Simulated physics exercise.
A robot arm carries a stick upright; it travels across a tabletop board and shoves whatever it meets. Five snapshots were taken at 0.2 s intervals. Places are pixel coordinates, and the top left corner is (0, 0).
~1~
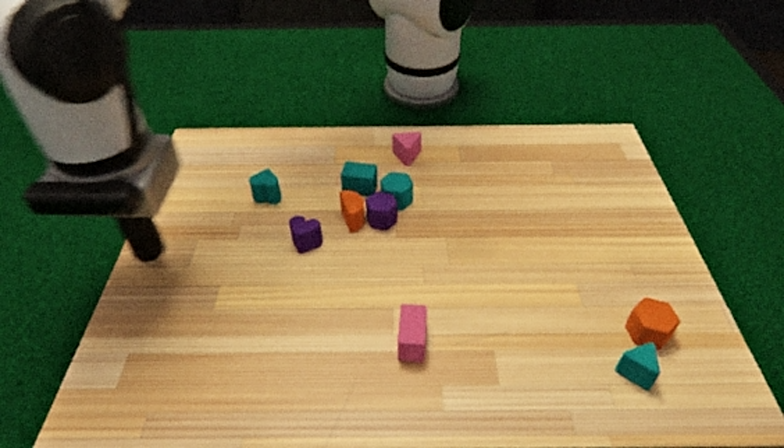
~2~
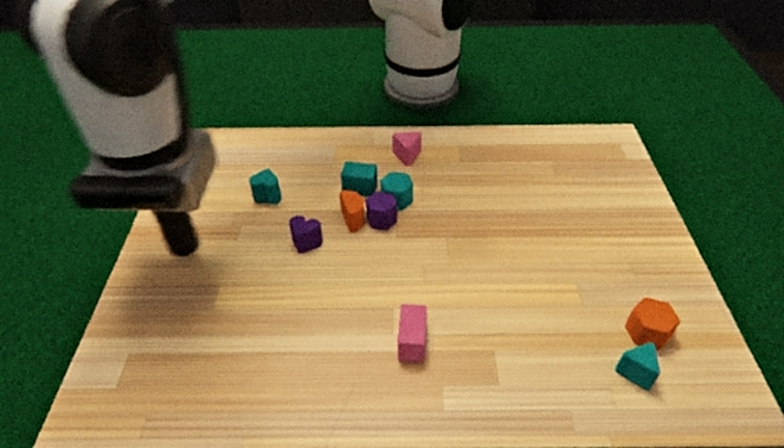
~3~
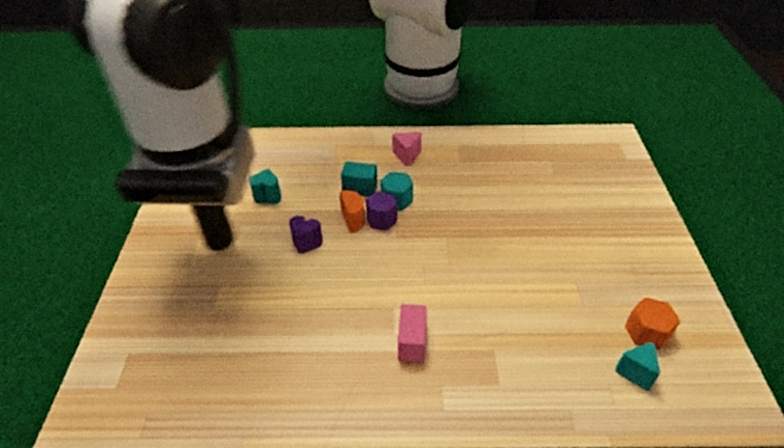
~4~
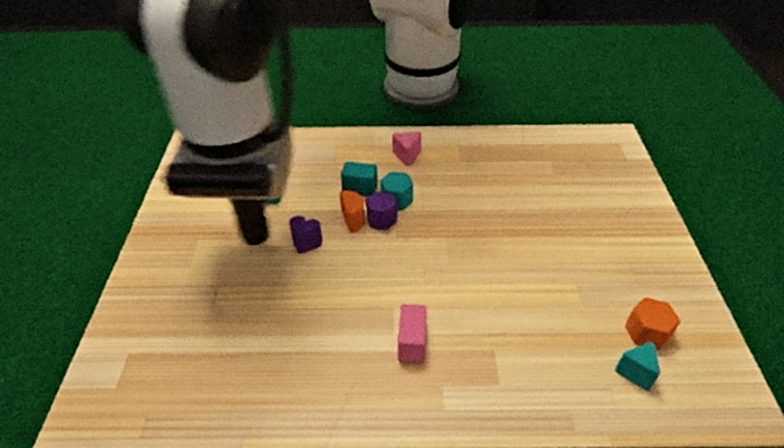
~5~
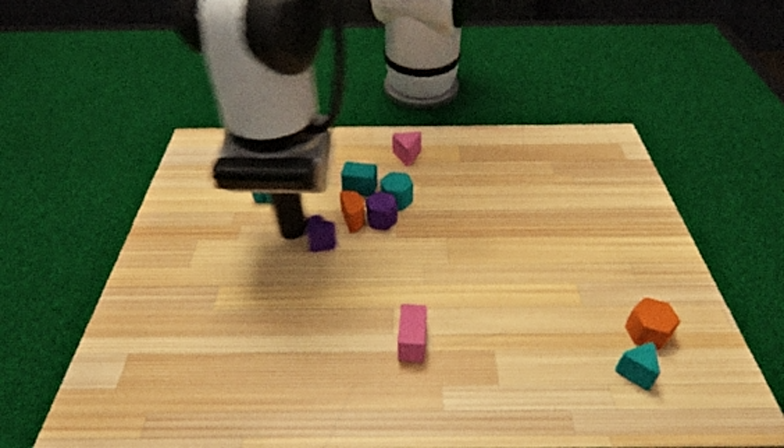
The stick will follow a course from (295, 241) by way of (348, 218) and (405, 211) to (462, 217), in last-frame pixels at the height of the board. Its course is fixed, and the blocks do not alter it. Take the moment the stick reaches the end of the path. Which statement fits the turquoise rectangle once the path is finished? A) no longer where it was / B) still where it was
The correct letter is B.
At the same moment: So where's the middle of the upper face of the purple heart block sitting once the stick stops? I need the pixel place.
I'd guess (342, 222).
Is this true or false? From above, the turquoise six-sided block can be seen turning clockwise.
That statement is not accurate.
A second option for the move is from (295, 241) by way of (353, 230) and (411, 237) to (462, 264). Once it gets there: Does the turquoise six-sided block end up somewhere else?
Yes, that is how it ends up.
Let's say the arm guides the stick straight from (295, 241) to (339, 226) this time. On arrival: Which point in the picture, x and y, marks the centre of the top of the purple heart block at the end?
It is at (349, 223).
What follows on the original path. One third of the way, stick (348, 206); purple heart block (342, 222), turned 60° clockwise; orange half-round block (370, 196); purple six-sided block (397, 202), turned 15° clockwise.
Two thirds of the way, stick (405, 199); purple heart block (342, 222), turned 60° clockwise; orange half-round block (427, 187); purple six-sided block (443, 206); turquoise six-sided block (426, 168), turned 65° anticlockwise.
At the end, stick (464, 205); purple heart block (342, 222), turned 60° clockwise; orange half-round block (464, 182), turned 55° anticlockwise; turquoise rectangle still; purple six-sided block (473, 218), turned 225° clockwise; turquoise six-sided block (428, 167), turned 75° anticlockwise.
